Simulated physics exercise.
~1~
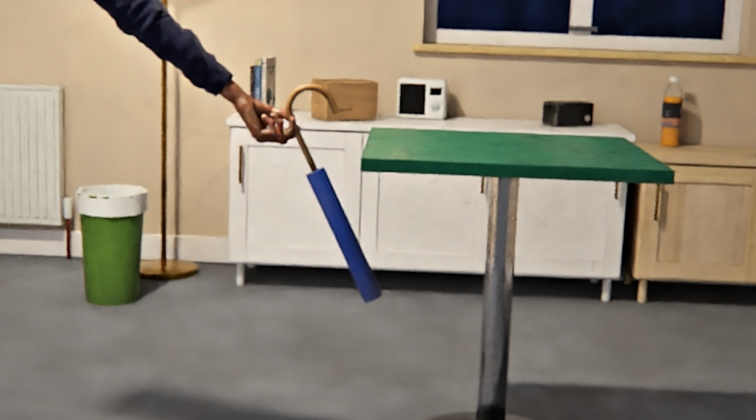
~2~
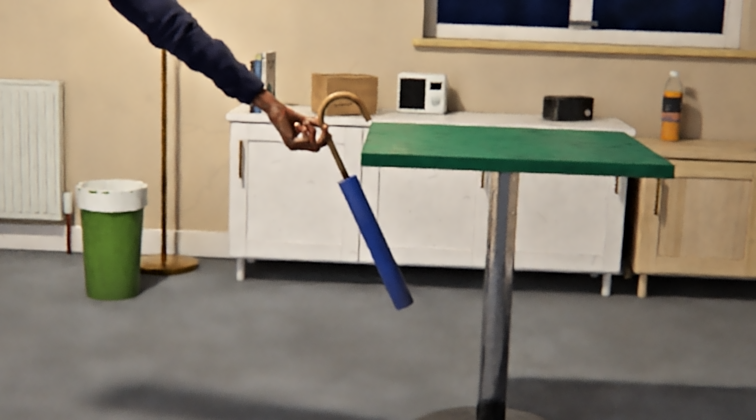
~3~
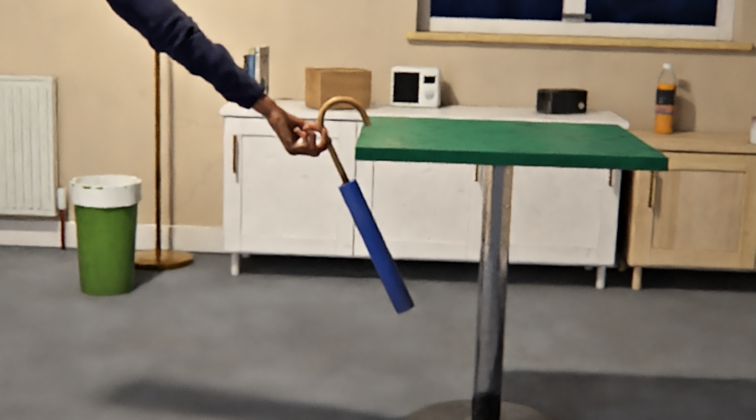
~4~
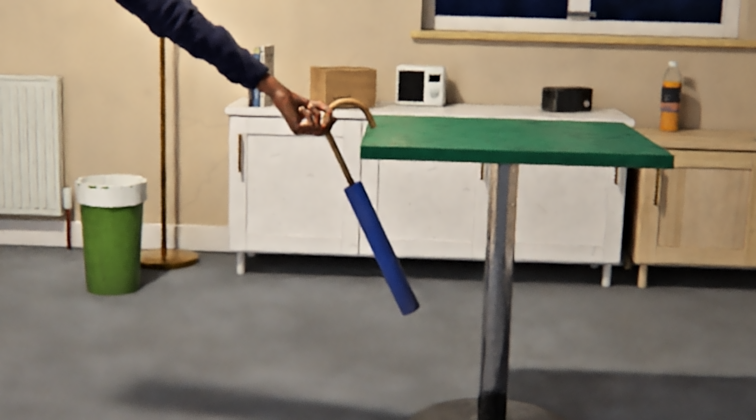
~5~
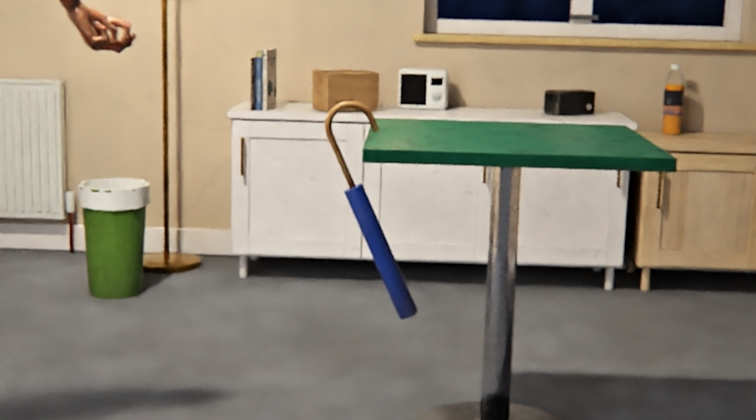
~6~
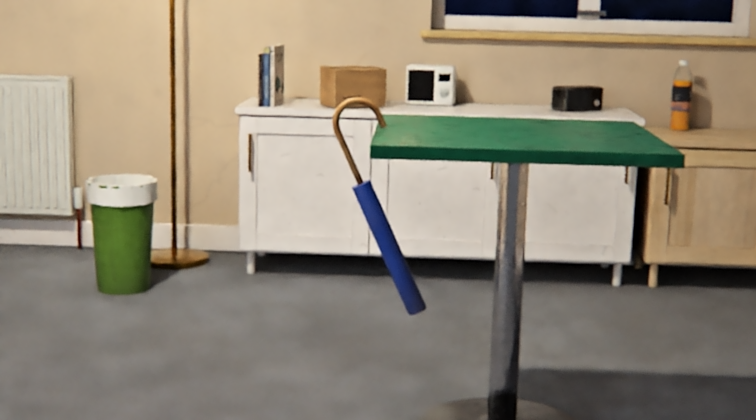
In a room with beige walls and a grey floor, seen from the side by a slightly swaying camera, a green-topped table on a metal leg stands right of centre. Behind it are white cabinets holding books, a wooden box and small appliances, with an orange bottle at right and a green bin at left. A dark-sleeved arm reaches in from the upper left, carrying a closed blue umbrella by its curved brown handle. It moves the umbrella right and hooks the handle on the table's left edge. The hand lets go and withdraws leftward, and the umbrella stays hanging there, tilted.
